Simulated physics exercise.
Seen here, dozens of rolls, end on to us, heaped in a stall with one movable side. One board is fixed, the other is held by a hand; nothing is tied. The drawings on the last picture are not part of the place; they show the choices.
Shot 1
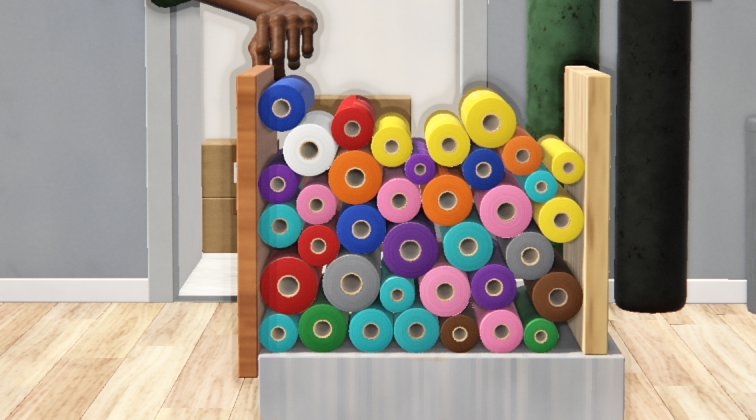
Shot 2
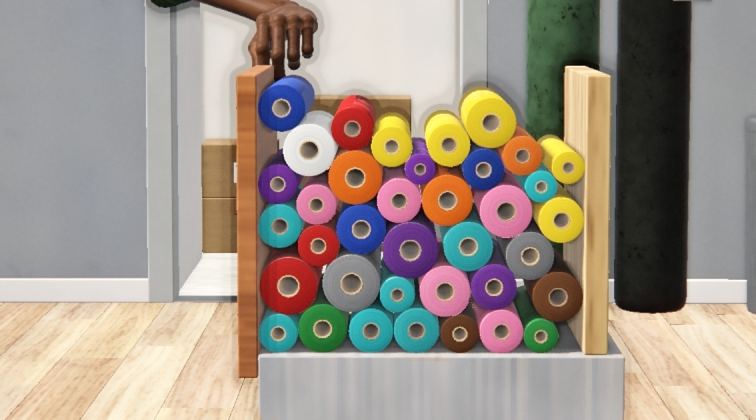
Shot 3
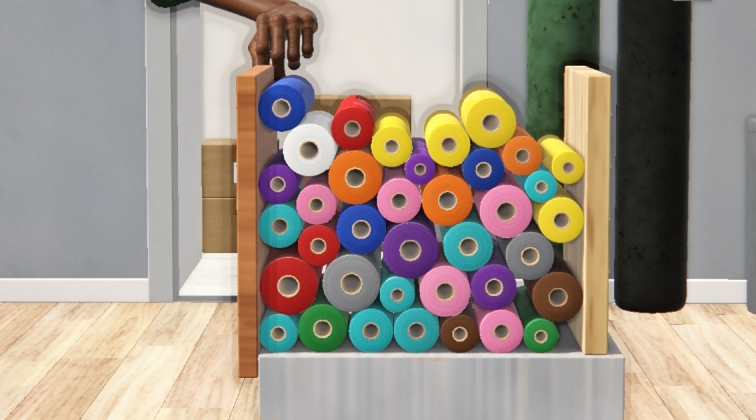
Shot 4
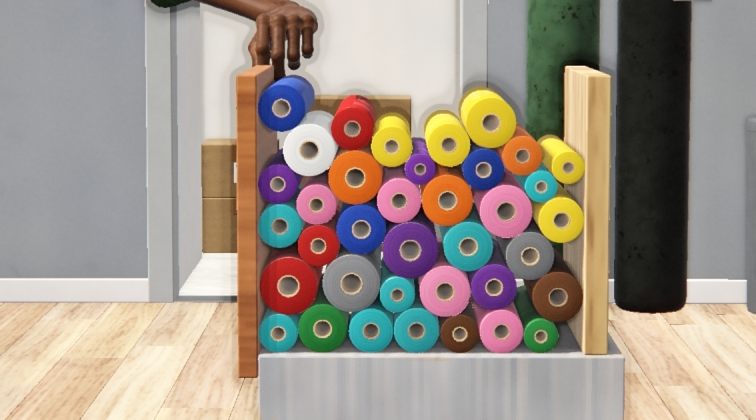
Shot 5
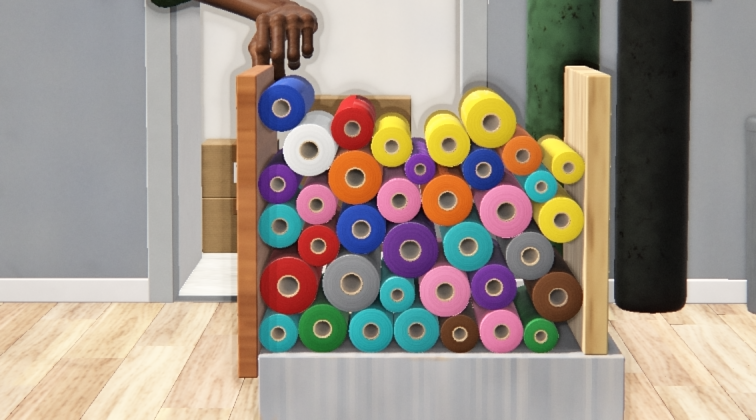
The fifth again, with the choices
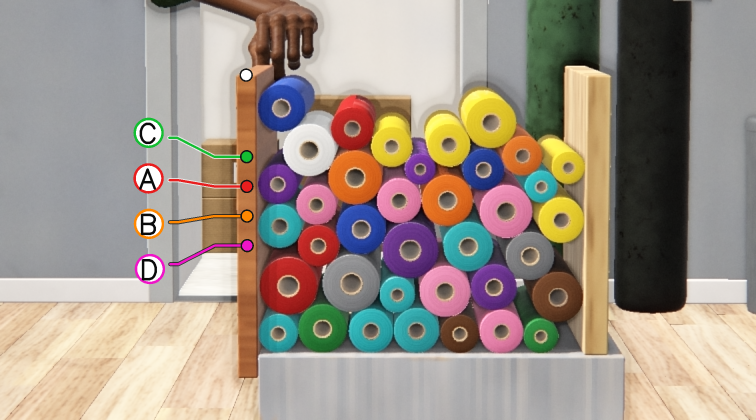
In a wooden-sided stall, a hand stays by the left board while colourful rolls lie still.
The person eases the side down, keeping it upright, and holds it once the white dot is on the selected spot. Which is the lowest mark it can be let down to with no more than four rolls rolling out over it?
Mark D is as low as it can go.
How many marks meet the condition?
Four of them.
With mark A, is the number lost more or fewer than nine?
It loses fewer than nine.
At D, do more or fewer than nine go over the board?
At D, fewer than nine.
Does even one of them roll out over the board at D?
Yes.
On the marked copy, A at (247, 187); B at (247, 216); C at (247, 157); D at (247, 246); the white dot at (246, 75).
Taking D. A third of the way, top of the board (257, 150).
Two thirds of the way, top of the board (258, 236).
When it is over, top of the board (258, 245), four out over the board.
As for the rest, A one out over the board; B one out over the board; C none out over the board.
